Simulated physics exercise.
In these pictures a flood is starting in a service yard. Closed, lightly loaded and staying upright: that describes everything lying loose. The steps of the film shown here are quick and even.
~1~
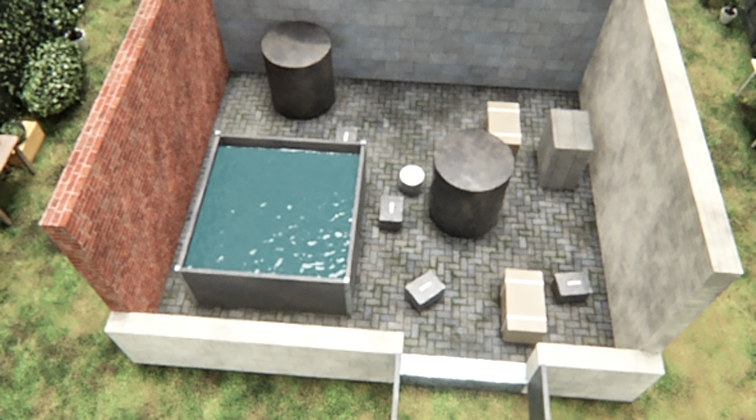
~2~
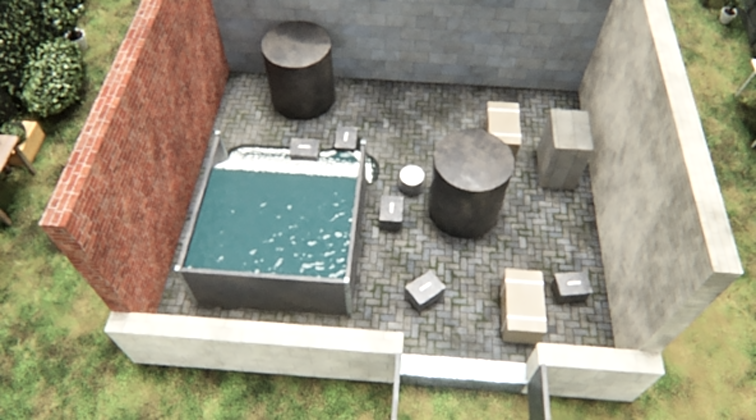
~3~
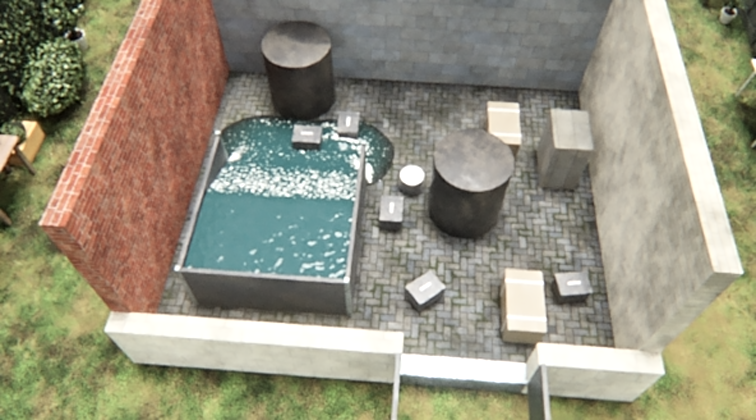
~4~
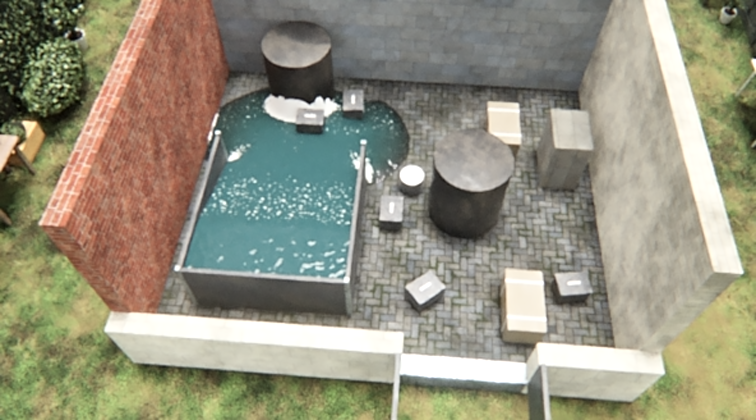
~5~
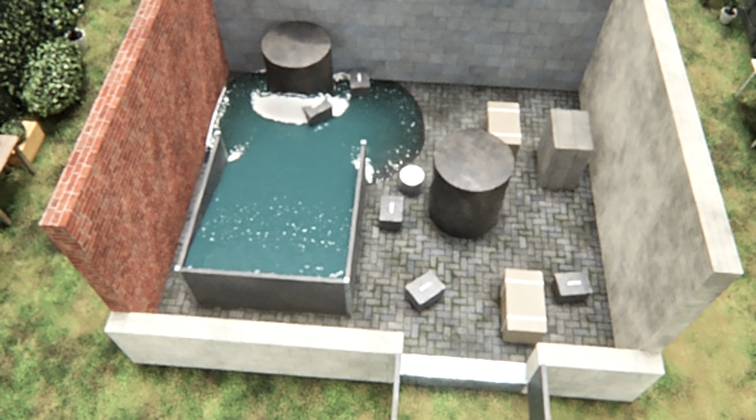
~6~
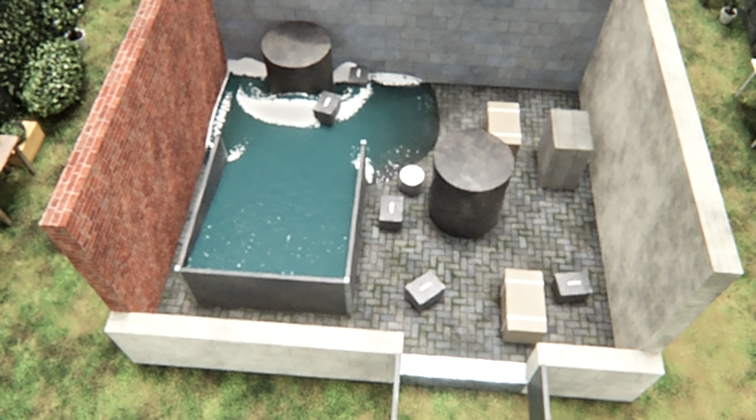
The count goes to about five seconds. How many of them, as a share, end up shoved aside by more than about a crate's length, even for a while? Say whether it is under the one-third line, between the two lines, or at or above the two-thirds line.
It sits mid-range.
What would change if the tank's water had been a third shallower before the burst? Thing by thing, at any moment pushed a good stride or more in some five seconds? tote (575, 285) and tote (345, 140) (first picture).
Covered that distance; covered that distance.
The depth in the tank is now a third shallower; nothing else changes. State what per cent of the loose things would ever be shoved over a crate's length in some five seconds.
Share moved that far: Approx. 50 %.
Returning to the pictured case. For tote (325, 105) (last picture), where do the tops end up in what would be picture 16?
The top ends up somewhere near (576, 105).
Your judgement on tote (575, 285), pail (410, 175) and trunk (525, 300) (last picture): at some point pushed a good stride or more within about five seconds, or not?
One after the other: Shifted that much, no, pushed that far.
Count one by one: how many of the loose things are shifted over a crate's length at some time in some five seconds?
I make it 5 of them.
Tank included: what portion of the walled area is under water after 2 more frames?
I'd call it close to 40 per cent.
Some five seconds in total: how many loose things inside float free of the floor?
The count is 5.
A moment on, 2 of 8 are well off their spots; 2 afloat.
Next, 2 of 8 are well off their spots; 2 afloat.
Later, 4 of 8 are well off their spots; 3 afloat.
In the end, 5 of 8 are well off their spots, and 5 have been at some point; 5 afloat.
